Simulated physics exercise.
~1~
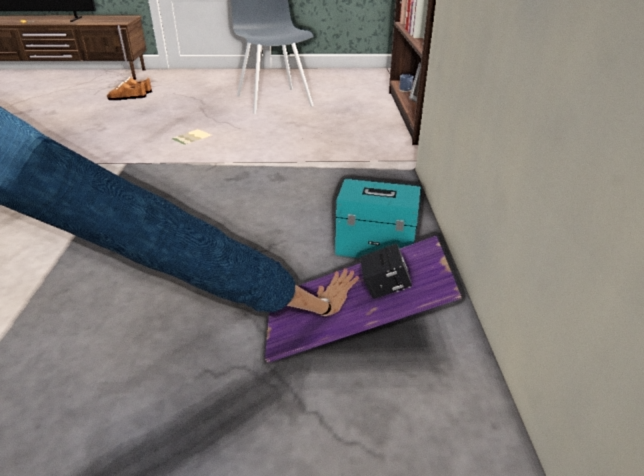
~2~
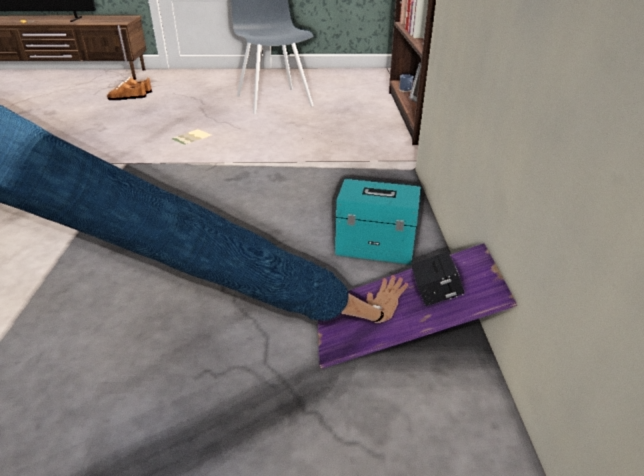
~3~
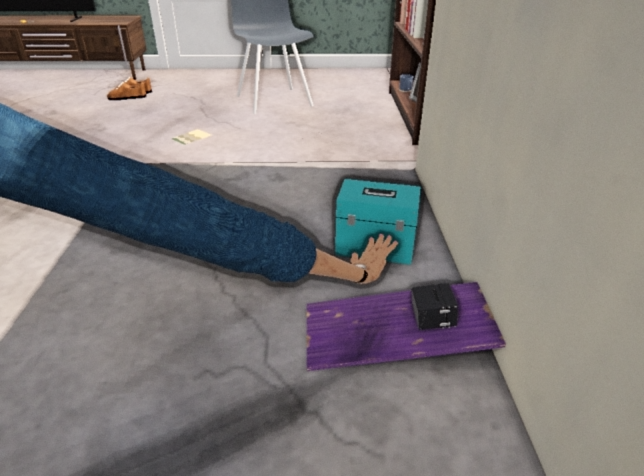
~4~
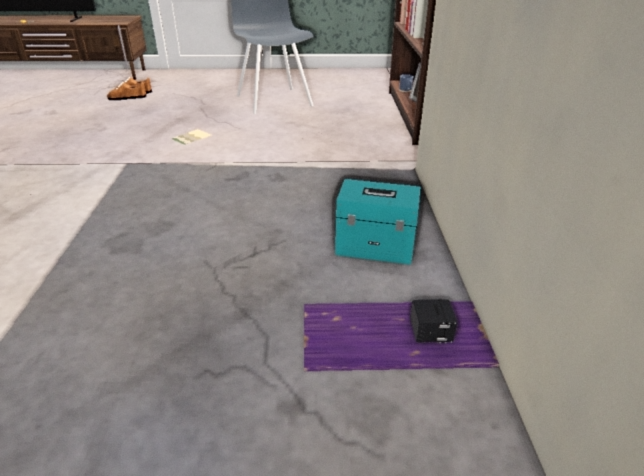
Arm in blue sleeve pushing a purple board with a black box right against a wall, letting go, the board slipping flat.
